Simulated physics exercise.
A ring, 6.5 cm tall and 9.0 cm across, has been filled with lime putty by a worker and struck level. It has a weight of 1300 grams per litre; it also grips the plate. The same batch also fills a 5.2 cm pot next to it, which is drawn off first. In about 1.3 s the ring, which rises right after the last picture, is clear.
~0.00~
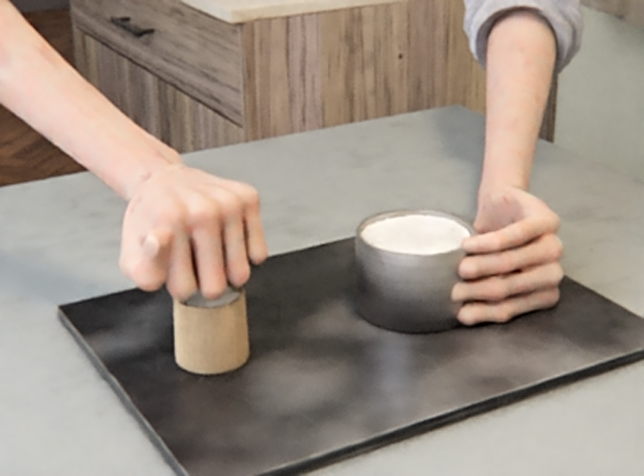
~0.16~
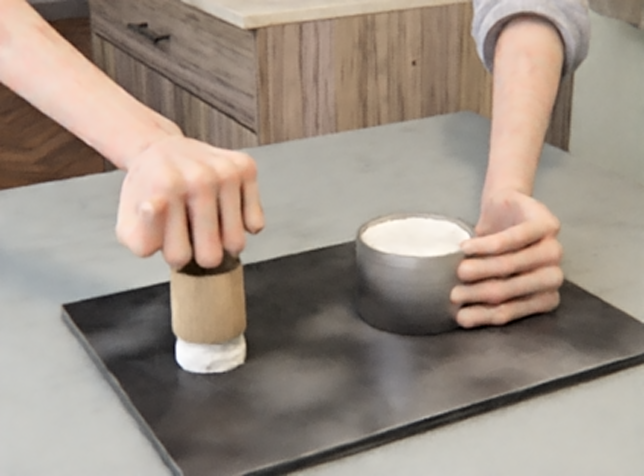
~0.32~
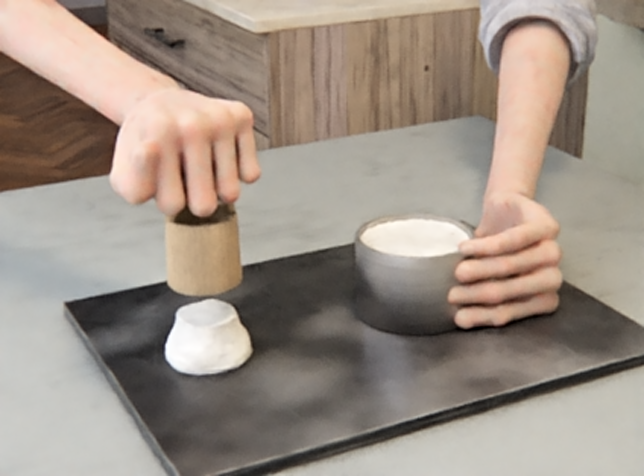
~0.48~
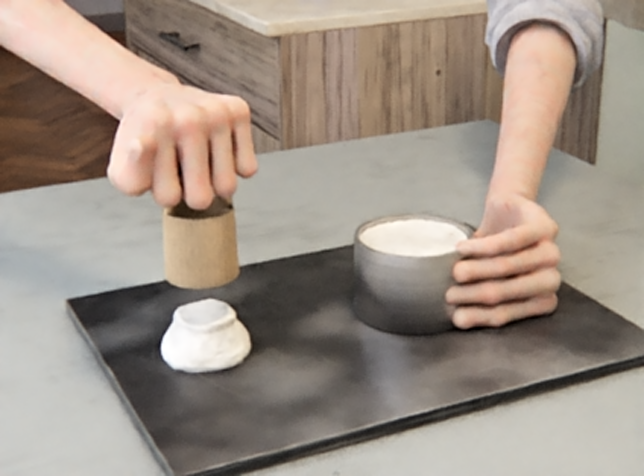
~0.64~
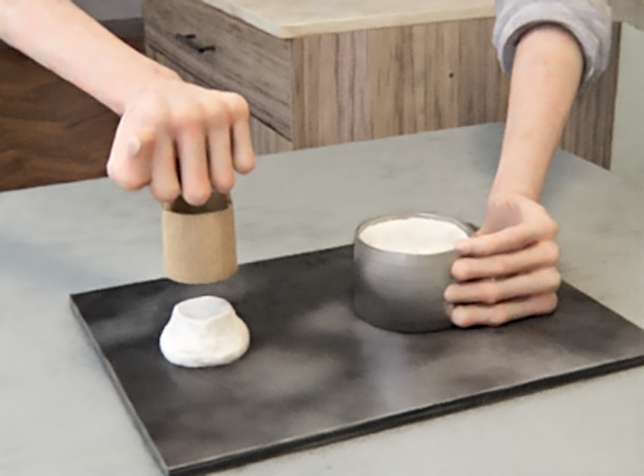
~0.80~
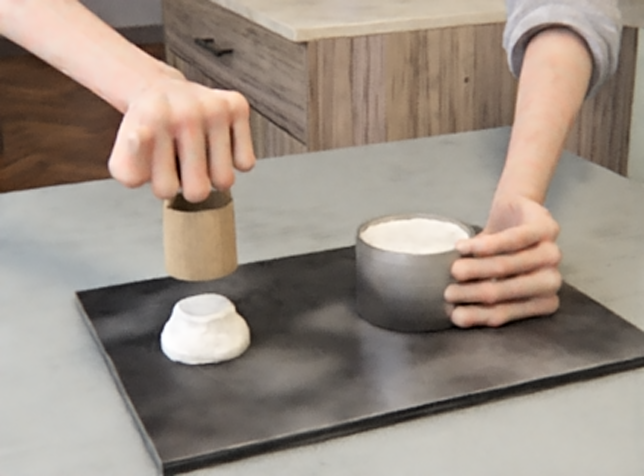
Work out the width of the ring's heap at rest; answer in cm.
I'd put it near 13.9 centimetres.
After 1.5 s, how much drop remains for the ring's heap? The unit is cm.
About 0.5 centimetres.
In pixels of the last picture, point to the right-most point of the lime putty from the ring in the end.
Near (498, 312).
After 1.1 s, the ring is up 1.3 cm; the lime putty has come down 0.1 cm to 6.4 cm and is 9.3 cm wide.
After 1.5 s, the ring is up 4.4 cm; the lime putty has come down 2.0 cm to 4.5 cm and is 13 cm wide.
After 1.8 s, the ring is up 6.8 cm; the lime putty has come down 2.2 cm to 4.3 cm and is 14 cm wide.
After 2.2 s, the ring is clear; the lime putty has come down 2.3 cm to 4.2 cm and is 14 cm wide.
After 2.5 s, at rest, the ring is clear; the lime putty has come down 2.3 cm to 4.2 cm and is 14 cm wide.
